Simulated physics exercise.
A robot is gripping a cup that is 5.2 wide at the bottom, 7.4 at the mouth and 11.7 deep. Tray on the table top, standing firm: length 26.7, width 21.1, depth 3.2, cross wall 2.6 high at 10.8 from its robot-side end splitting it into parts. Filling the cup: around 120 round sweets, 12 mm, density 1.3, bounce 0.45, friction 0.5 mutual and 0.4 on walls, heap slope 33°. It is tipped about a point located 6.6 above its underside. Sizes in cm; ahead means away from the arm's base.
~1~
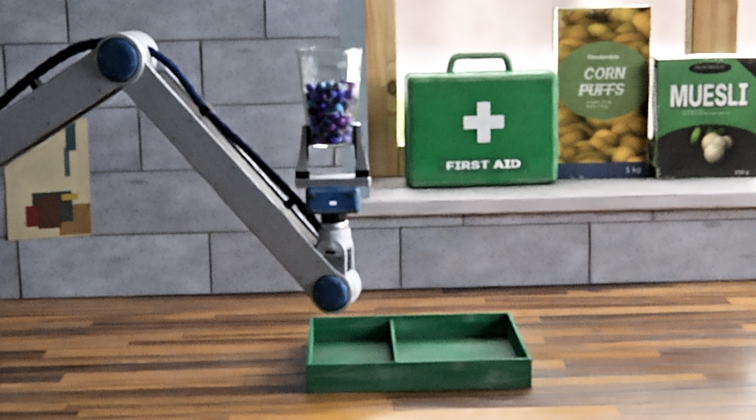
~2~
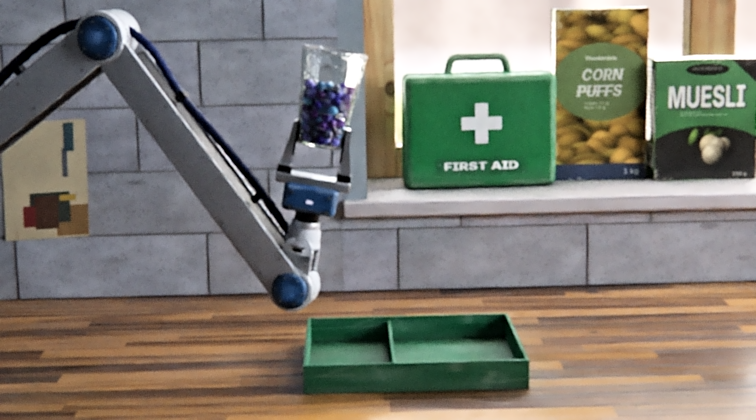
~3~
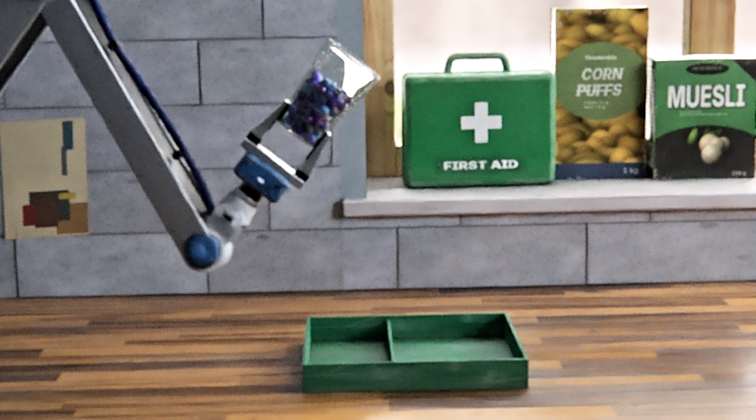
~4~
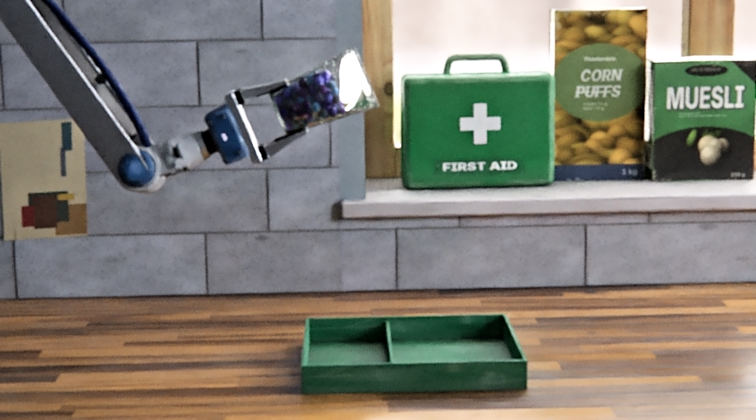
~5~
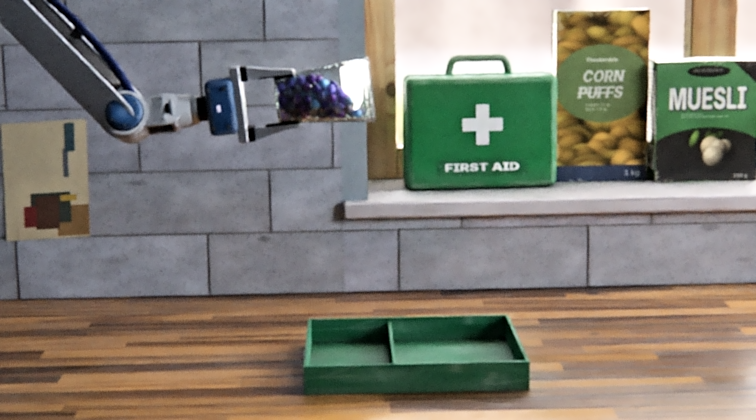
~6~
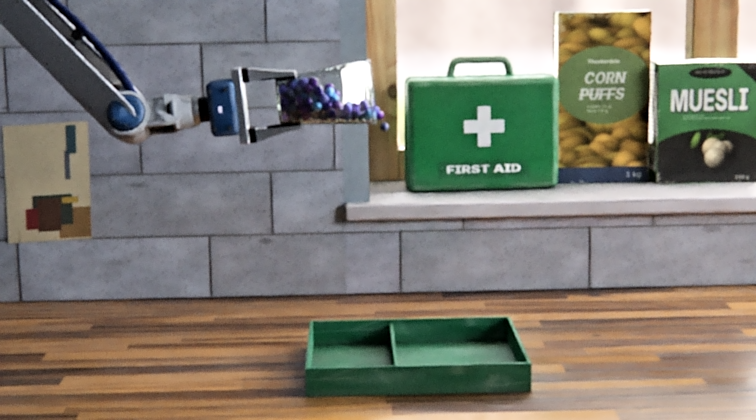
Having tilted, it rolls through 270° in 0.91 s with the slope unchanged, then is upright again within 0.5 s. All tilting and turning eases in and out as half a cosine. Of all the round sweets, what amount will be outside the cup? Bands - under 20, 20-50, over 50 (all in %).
20-50 %.
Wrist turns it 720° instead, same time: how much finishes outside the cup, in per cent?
Then roughly 40 per cent.
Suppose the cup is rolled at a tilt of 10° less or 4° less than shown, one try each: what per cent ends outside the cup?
Estimates: Close to 5 % and 15 %.
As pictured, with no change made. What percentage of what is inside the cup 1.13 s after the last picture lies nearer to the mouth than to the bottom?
About 40 percent.
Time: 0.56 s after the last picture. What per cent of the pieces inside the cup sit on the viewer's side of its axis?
I'd put it at about 35 per cent.
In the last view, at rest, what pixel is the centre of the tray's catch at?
Centre point: Close to (450, 358).
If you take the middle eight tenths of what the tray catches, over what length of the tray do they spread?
That stretch is around 14 cm long.
Then, 0.56 s later, tipped 85°, highest piece 37 above the table; 102 in the cup, 9 in the far-side part, 7 in flight or on a rim.
Then, 1.13 s later, tipped 51°, highest piece 37 above the table; 84 in the cup, 32 in the far-side part, 1 in the robot-side part, 1 in flight or on a rim.
Then, 1.61 s later, upright, highest piece 37 above the table; 84 in the cup, 33 in the far-side part, 1 in the robot-side part.
Then, 2.31 s later, upright, highest piece 37 above the table; 84 in the cup, 33 in the far-side part, 1 in the robot-side part.
At rest, 84 in the cup, 33 in the far-side part, 1 in the robot-side part. That is 29 % outside the cup.
